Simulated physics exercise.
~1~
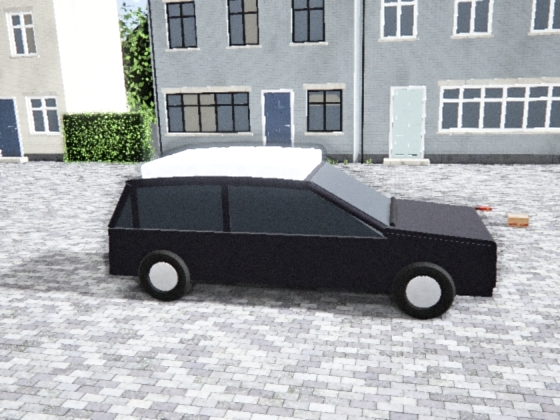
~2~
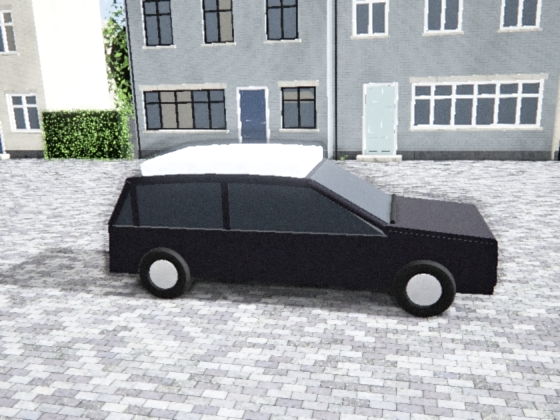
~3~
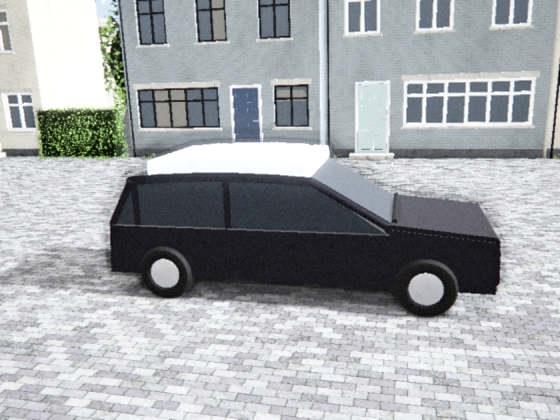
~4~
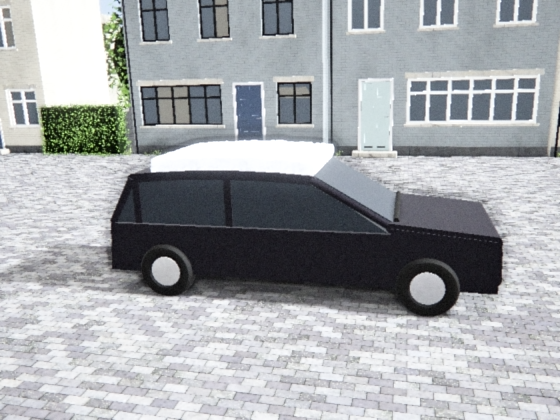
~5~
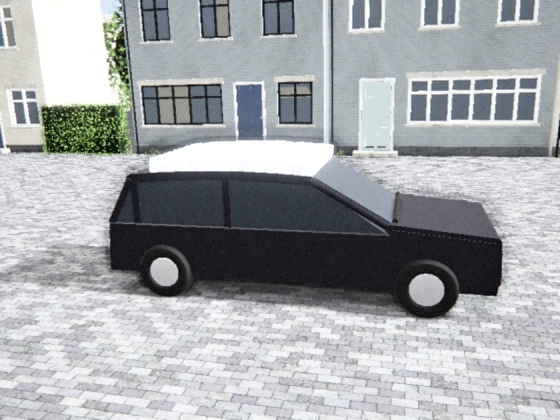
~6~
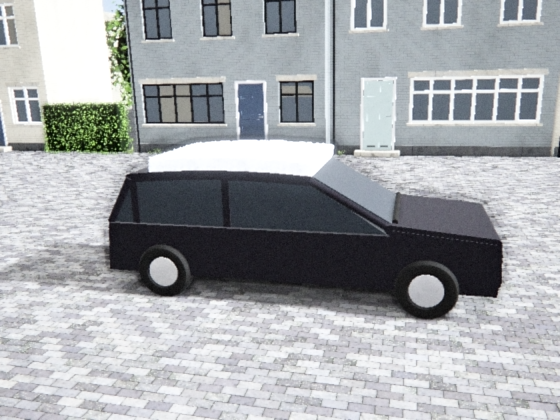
A black car with a thick slab of white snow on its roof braked to a halt on a paved street in front of grey houses, and the snow stayed almost entirely on the roof, leaving the bonnet bare at the end.
